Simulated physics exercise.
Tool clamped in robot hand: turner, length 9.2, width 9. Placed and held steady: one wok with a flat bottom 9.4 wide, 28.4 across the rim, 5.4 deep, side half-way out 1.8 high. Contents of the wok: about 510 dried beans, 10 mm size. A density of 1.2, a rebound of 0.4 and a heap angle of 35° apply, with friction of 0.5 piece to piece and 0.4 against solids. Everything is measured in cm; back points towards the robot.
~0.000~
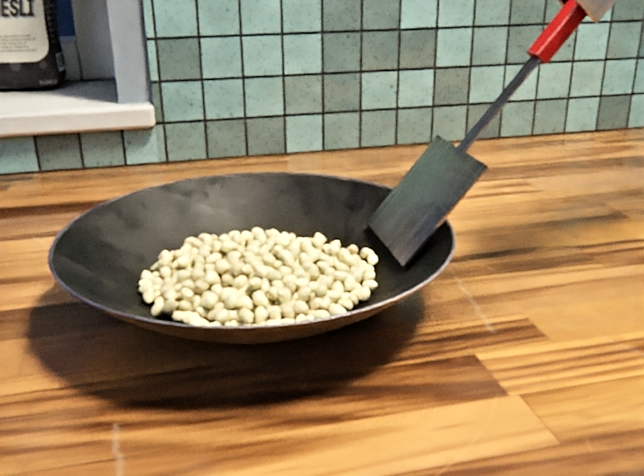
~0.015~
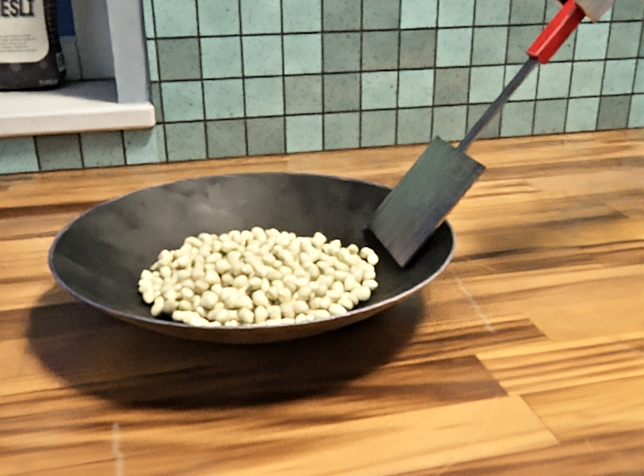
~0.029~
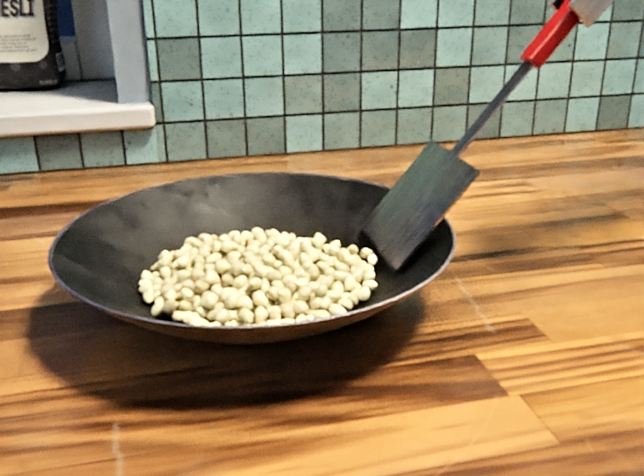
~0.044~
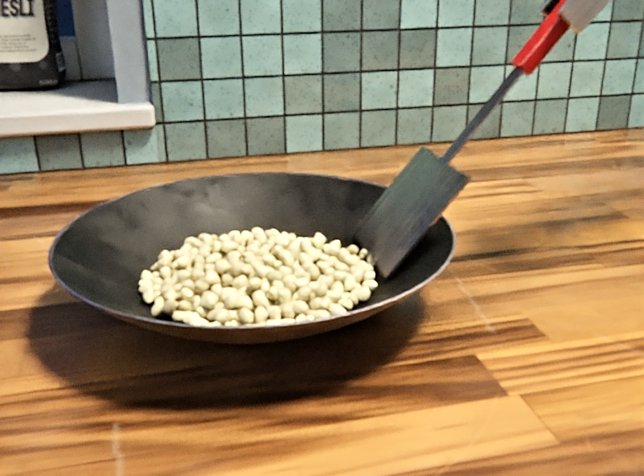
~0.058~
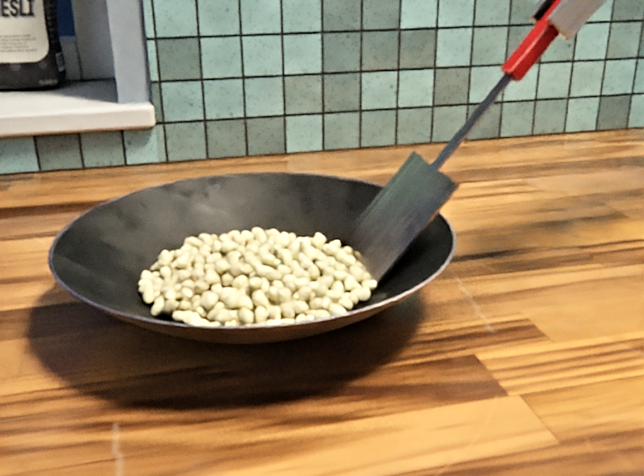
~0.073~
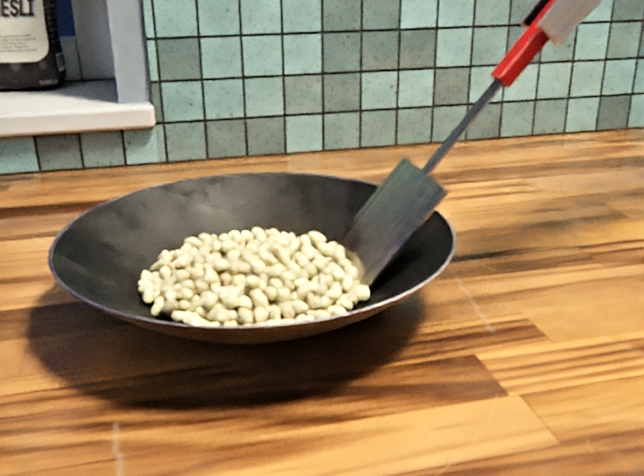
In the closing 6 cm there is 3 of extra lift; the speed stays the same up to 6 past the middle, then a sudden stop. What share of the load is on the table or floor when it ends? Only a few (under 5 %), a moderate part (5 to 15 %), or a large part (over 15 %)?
Only a few.
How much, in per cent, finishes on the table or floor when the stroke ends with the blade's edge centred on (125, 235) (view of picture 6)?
20 %.
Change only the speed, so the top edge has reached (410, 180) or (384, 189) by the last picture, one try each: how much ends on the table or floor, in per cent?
Respectively, around 0 and 20 per cent.
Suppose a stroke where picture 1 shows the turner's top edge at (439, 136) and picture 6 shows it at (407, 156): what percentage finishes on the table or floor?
Around 0 per cent finishes there.
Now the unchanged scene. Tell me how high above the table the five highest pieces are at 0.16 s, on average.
They are near 4 cm up.
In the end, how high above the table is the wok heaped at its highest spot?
Roughly 6.5 centimetres.
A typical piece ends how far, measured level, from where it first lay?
The figure is about 6 cm.
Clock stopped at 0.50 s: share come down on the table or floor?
Share at that moment: Roughly 0 %.
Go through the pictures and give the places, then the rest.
Turner top edge at (461, 150), sloping 50°; upper third of the load around (258, 269), from x 145 to 370, top at y 230; 511 in the wok, in the first picture.
Turner top edge at (460, 150), sloping 50°; upper third of the load around (258, 269), from x 145 to 370, top at y 230, in the second picture.
Turner top edge at (455, 154), sloping 50°; upper third of the load around (258, 269), from x 145 to 370, top at y 230, in the third picture.
Turner top edge at (445, 161), sloping 50°; upper third of the load around (258, 269), from x 145 to 370, top at y 230, in the fourth picture.
Turner top edge at (435, 167), sloping 50°; upper third of the load around (258, 270), from x 145 to 370, top at y 230, in the fifth picture.
Turner top edge at (425, 172), sloping 50°; upper third of the load around (257, 268), from x 145 to 370, top at y 230; 511 in the wok, in the sixth picture.
After 0.16 s, sloping 50°, highest piece 4 above the table; 511 in the wok.
After 0.25 s, sloping 50°, highest piece 6 above the table; 511 in the wok.
After 0.50 s, sloping 50°, highest piece 6 above the table; 508 in the wok, 3 on the table or floor.
After 1.55 s, sloping 50°, highest piece 6 above the table; 508 in the wok, 3 on the table or floor.
At rest, 508 in the wok, 3 on the table or floor. That is 1 % on the table or floor.
